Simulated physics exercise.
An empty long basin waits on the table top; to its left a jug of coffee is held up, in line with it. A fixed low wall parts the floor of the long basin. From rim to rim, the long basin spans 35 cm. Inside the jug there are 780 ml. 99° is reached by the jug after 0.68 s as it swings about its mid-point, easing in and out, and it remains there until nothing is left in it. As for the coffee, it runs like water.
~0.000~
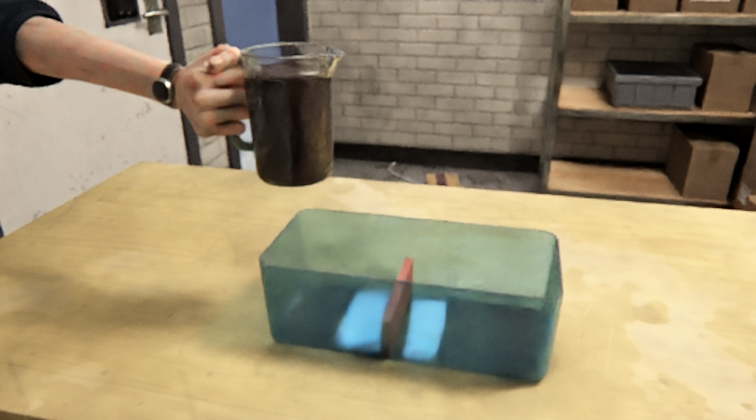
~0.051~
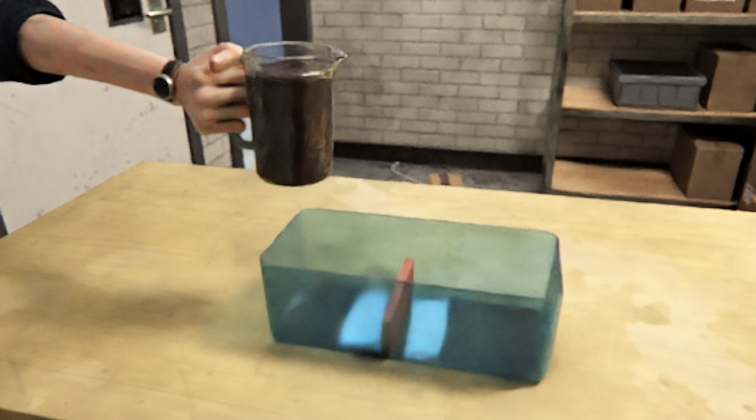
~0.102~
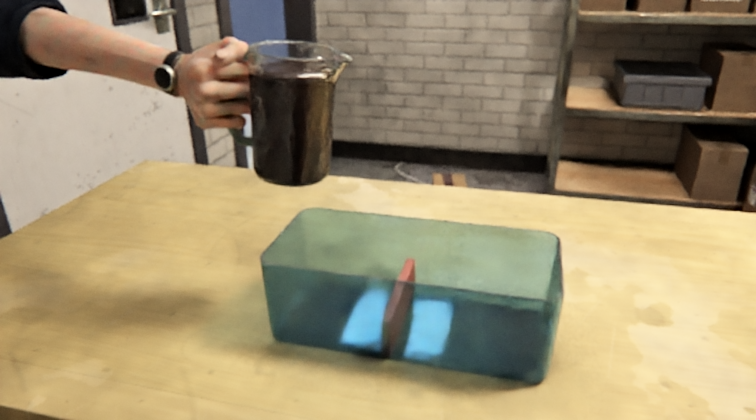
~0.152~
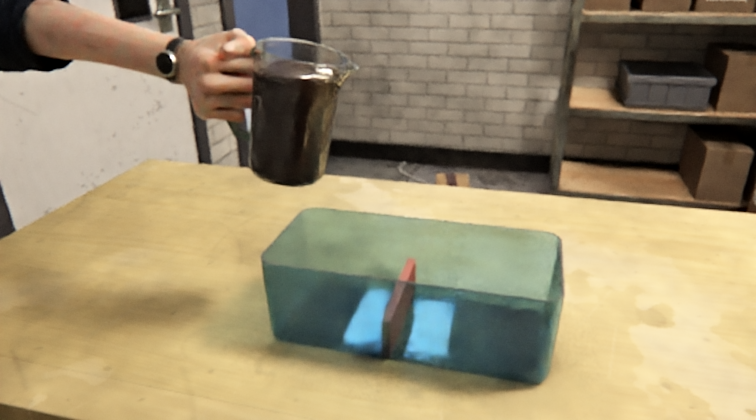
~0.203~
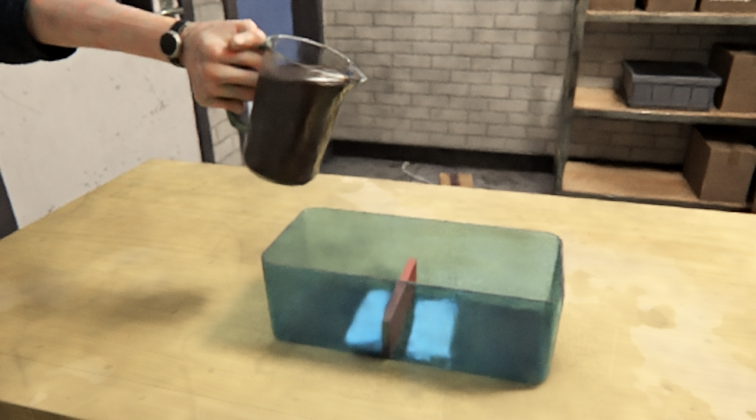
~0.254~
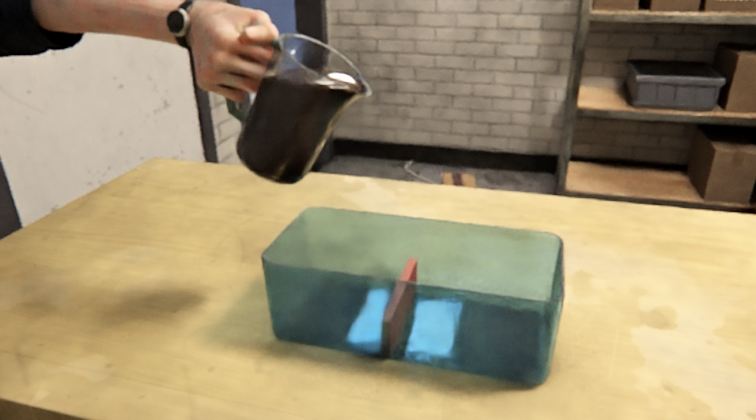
On a wooden table, a hand held a glass jug of dark coffee above and left of a long, clear basin with a reddish divider, then gradually tilted the jug to the right.
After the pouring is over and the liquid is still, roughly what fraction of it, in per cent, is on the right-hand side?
Roughly 92 out of 100 parts.
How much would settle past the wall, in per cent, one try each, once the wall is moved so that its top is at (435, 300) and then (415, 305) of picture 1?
Try 1: 15 %; try 2: 70 %.
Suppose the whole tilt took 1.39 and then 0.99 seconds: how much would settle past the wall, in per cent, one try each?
It comes to 90 per cent, and then 95 per cent.
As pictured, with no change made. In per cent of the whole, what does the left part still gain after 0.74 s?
About 5 percent.
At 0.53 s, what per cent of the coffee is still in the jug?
72 %.
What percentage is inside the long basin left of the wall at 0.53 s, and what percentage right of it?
Lab note: Left near 0, right near 8.
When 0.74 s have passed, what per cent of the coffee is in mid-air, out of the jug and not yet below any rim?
Estimated airborne part: Roughly 22 per cent.
Then, 0.53 s in, the tilt is 88° and 72 per cent is still to pour, 0 is left of the wall and 8 right of it.
Then, 0.74 s in, the tilt is 99° and 32 per cent is still to pour, 1 is left of the wall and 45 right of it.
Then, 0.95 s in, the tilt is 99° and 10 per cent is still to pour, 2 is left of the wall and 80 right of it.
Then, 1.18 s in, the tilt is 99° and 2 per cent is still to pour, 4 is left of the wall and 91 right of it.
Finally, 7 per cent lies left of the wall, 92 right of it and 1 outside.
